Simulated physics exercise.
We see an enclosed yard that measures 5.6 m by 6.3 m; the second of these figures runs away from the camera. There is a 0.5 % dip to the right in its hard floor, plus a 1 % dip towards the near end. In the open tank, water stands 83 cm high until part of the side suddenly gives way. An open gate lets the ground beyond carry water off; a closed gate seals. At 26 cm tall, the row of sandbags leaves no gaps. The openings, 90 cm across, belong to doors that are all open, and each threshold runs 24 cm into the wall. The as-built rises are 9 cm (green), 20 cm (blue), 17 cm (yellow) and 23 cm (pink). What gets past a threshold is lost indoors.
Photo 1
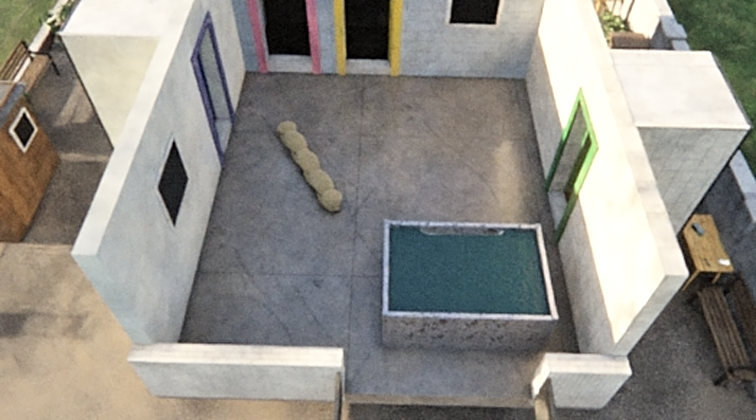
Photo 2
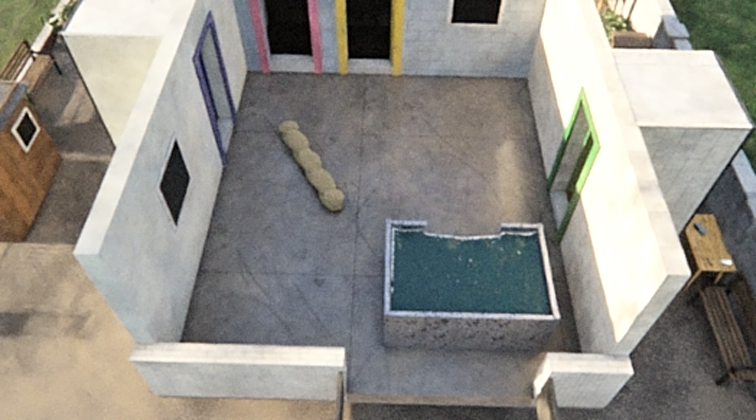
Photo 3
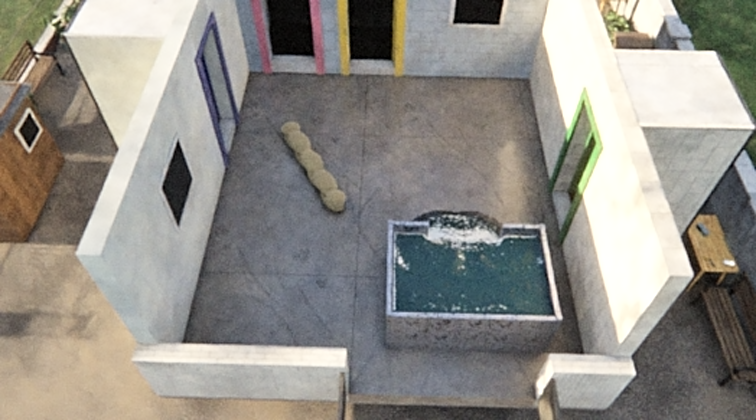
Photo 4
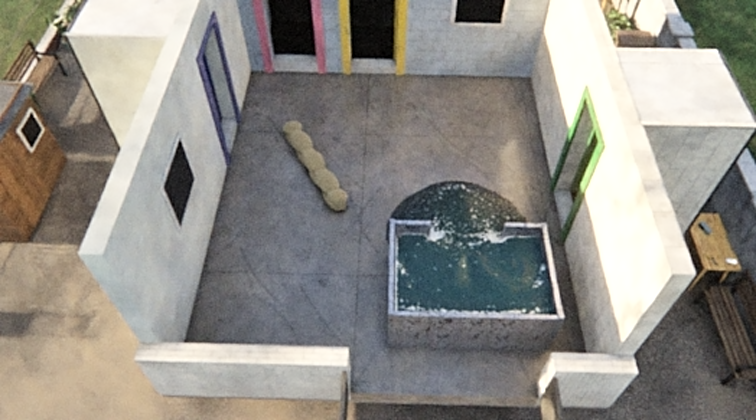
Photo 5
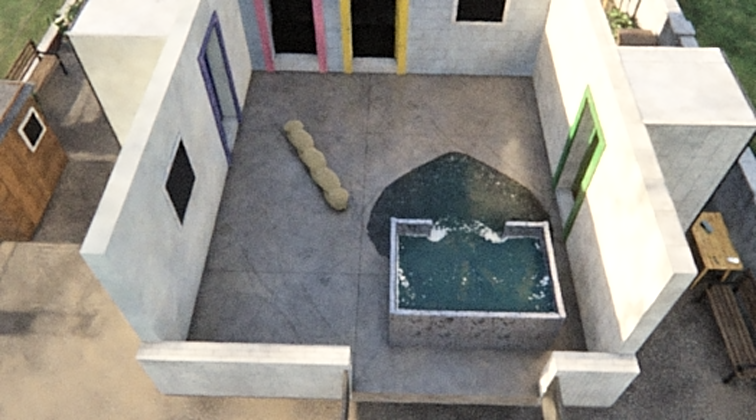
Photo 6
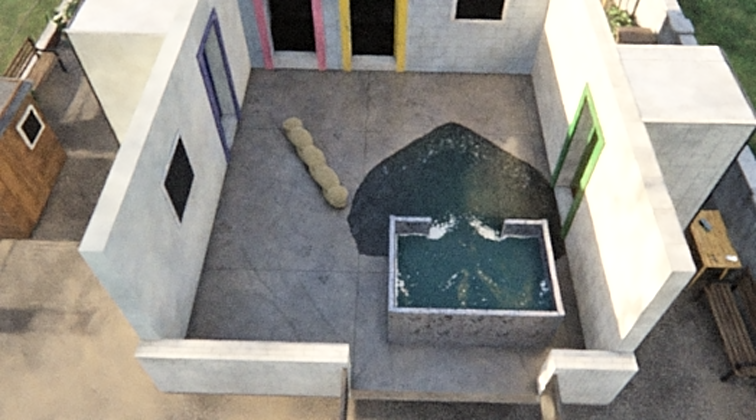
The video shows an open tank of water in a walled yard giving way on its far side, and water pouring out and spreading across the floor past a row of sandbags' near end to the green door.
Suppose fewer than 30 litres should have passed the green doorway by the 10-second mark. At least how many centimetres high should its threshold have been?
I would say at least 6 cm.
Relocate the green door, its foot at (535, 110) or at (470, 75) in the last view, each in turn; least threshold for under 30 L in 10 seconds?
14.0 and 20 cm.
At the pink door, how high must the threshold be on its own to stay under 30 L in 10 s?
Pink would need about 10.5 cm on its own.
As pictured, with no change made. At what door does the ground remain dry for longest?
Blue.
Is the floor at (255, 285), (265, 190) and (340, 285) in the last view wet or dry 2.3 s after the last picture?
In order: Untouched, untouched, untouched.
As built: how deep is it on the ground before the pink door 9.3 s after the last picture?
About 5.5 cm.
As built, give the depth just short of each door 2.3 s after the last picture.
In cm: Green 6, blue 0, yellow 15, pink 15.
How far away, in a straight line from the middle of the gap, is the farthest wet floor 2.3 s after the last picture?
About 5.8 m.
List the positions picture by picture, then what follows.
In the first frame, the open tank at (465, 271) is whole and still, 83 cm deep; the green door at (568, 173) is dry.
In the second frame, the gap is on the far side, the front 0.3 m out at a hidden place; the back of the open tank holds 83 cm.
In the third frame, the front is at (432, 216), 0.9 m from the gap on the far side; 1.1 m2 of floor is wet, 77 cm left at the back.
In the fourth frame, water pours out on the far side and has run 1.5 m, to (450, 184); about 9 cm deep outside, 71 cm at the back.
In the fifth frame, water pours out on the far side and has run 2.2 m, to (457, 155); about 6 cm deep outside, 70 cm at the back.
In the sixth frame, the front is at (447, 126), 2.9 m from the gap on the far side; 6.6 m2 of floor is wet, 64 cm left at the back; water is at the green door at (575, 169).
Then, 0.7 s after the last picture water covers 45 % of the floor, deepest (38 cm) near (463, 252); 8 cm at the green door, 0 litres in over its 9 cm threshold.
Then, 2.3 s after the last picture water covers 50 % of the floor, deepest (30 cm) near (519, 110); 6 cm at the green door, 6 litres in over its 9 cm threshold.
Then, 9.3 s after the last picture water covers 95 % of the floor, deepest (12 cm) near (367, 312); 9 cm at the green door, 8 litres in over its 9 cm threshold.
At the green door as built, the water peaked near 9 cm, 9.3 s after the last picture.
Run again over the same 10 s with other heights there, 41 litres in over 5.5 cm, 15 litres over 7.5 cm. The limit of 30 litres is kept from about 6 cm up.
